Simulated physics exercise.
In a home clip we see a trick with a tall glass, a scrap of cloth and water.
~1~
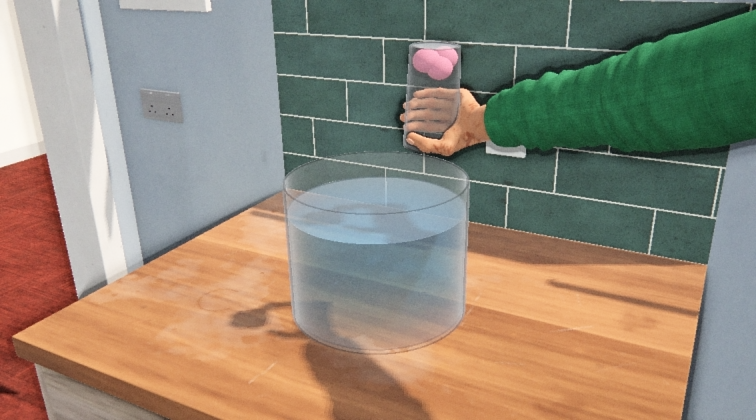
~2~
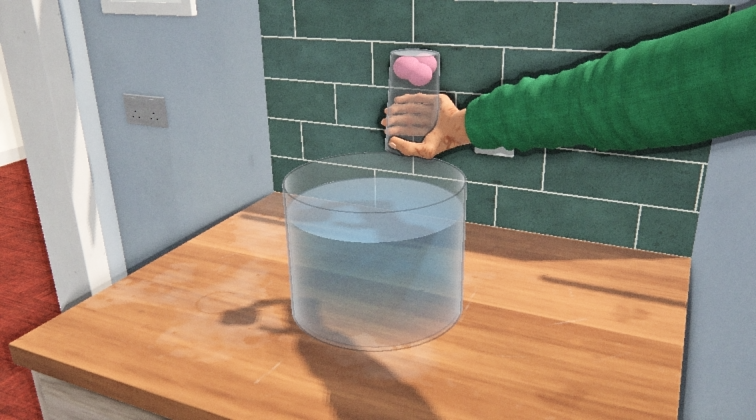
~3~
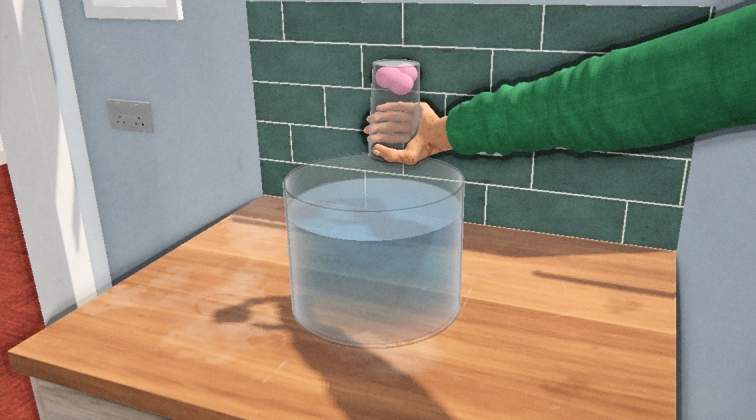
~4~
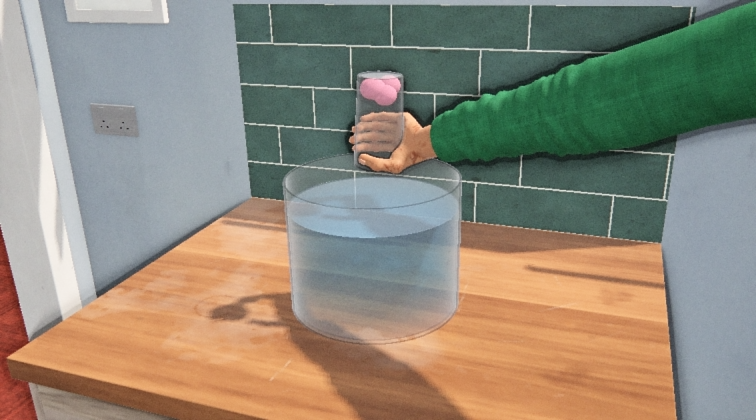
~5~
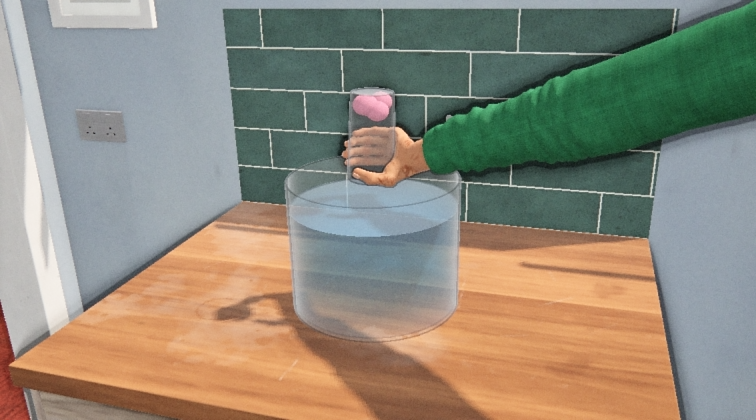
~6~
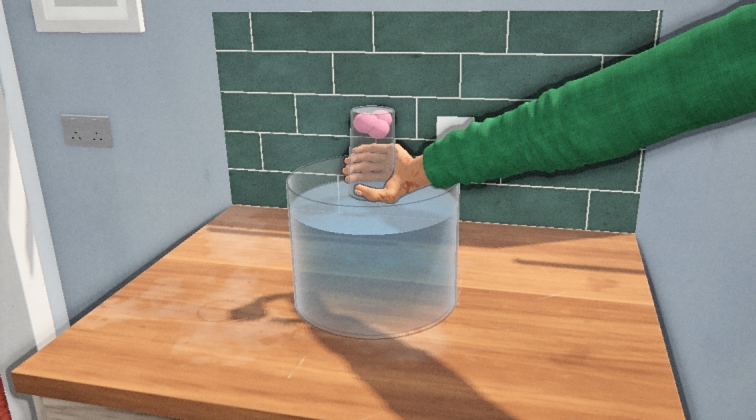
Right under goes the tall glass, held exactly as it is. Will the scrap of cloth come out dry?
The scrap of cloth remains untouched.
A moment on, the tall glass enters the water.
Further on, air is trapped inside and holds the level down.
When it is over, the tall glass is under, still full of air, and the scrap of cloth is dry.
